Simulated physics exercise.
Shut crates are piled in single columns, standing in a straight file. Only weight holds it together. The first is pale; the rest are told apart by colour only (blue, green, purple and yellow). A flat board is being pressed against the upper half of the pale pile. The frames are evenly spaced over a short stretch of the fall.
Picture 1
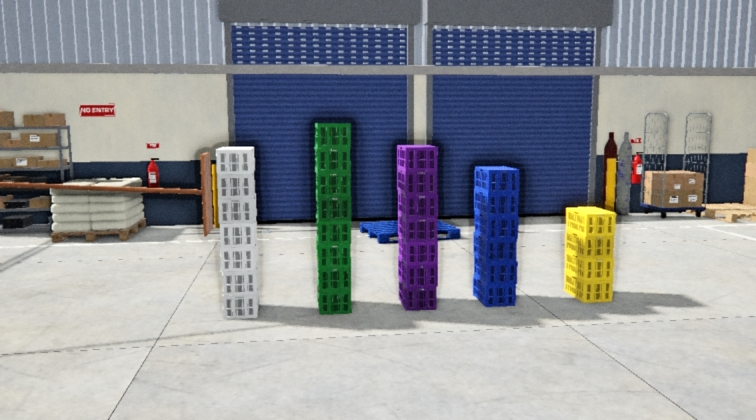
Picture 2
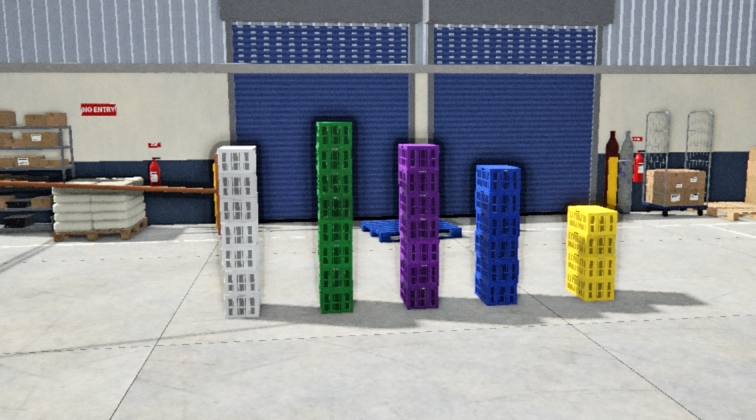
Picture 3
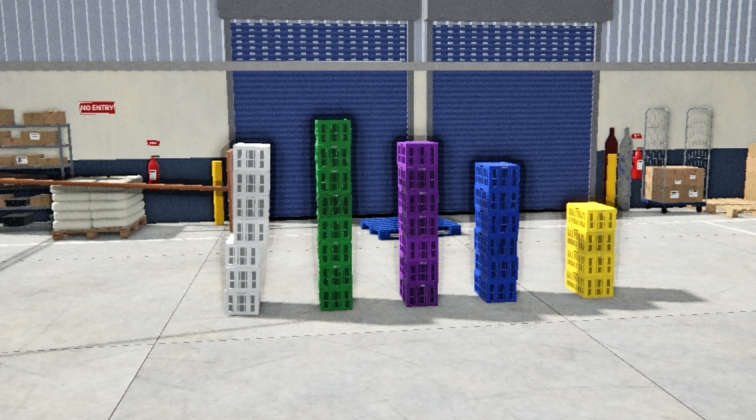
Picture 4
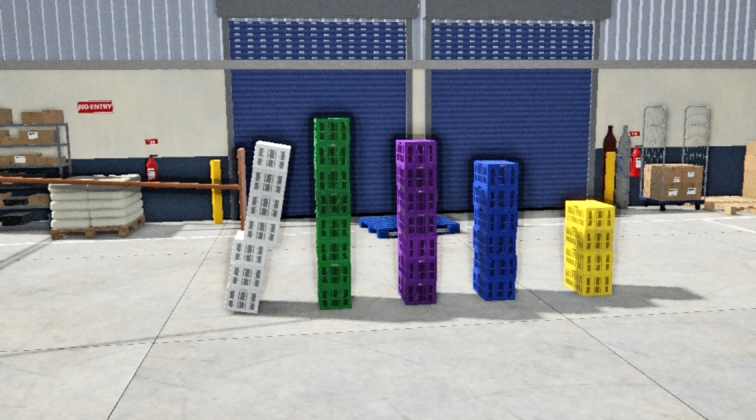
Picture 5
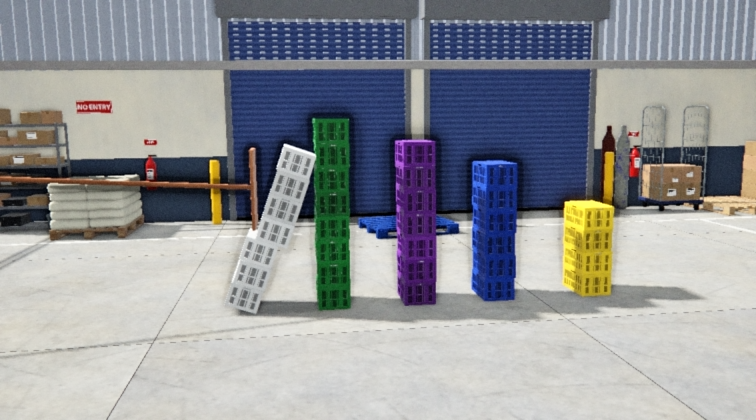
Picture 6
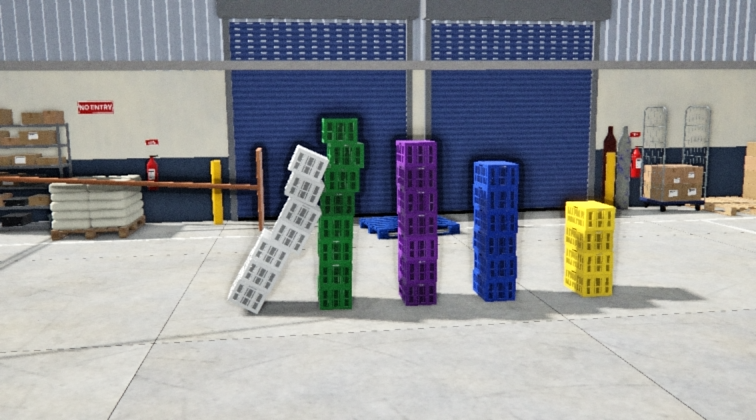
Two closed blue roller doors stand behind a paved warehouse yard, seen from the front by a still camera, with boxes and pallets near the walls. Five separate columns of stacked crates stand in a row, white, green, purple, blue and a short yellow one from left to right. A narrow brownish board pushes the white column rightward, and it leans steadily until it meets the green column, shifting some upper green crates slightly.
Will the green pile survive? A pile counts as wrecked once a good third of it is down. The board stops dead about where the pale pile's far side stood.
In the end the green column comes down.
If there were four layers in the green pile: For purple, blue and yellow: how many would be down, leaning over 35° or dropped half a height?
Purple 7, blue 6, yellow 3.
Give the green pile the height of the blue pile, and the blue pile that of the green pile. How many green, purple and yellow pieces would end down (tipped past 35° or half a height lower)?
Green 6, purple 7, yellow 3.
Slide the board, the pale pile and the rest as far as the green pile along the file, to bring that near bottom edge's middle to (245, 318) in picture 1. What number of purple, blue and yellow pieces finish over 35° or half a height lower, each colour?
Pile by pile, purple 6, blue 6, yellow 3.
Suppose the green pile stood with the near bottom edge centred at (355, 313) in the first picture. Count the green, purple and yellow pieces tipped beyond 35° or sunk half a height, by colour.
By colour: Green 7, purple 6, yellow 3.
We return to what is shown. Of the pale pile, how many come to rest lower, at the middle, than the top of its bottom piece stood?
3 of them.
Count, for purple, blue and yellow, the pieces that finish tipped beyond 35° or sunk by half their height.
Pile by pile, purple 6, blue 5, yellow 3.
Just after the last frame, 7 of the pale pile down; none of the 8 green crates down (0 of 25 in all colours); top green crate tilted clearly; top purple crate moved a little.
A moment on, 7 of the pale pile down; 8 of the 8 green crates down (8 of 25 in all colours); top green crate tilted a little, about its own height lower; top purple crate tilted a little.
Further on, 7 of the pale pile down; 8 of the 8 green crates down (17 of 25 in all colours); top green crate tilted well over, some three heights lower; top blue crate tilted clearly, half its height lower.
Then, 7 of the pale pile down; 8 of the 8 green crates down (22 of 25 in all colours); top green crate tilted steeply, some four heights lower; top yellow crate tilted steeply, some three heights lower.
When it is over, 7 of the pale pile down; 8 of the 8 green crates down (22 of 25 in all colours); top green crate on its side; top yellow crate on its side. In pixels of the last frame, middles, top green crate near (574, 219).
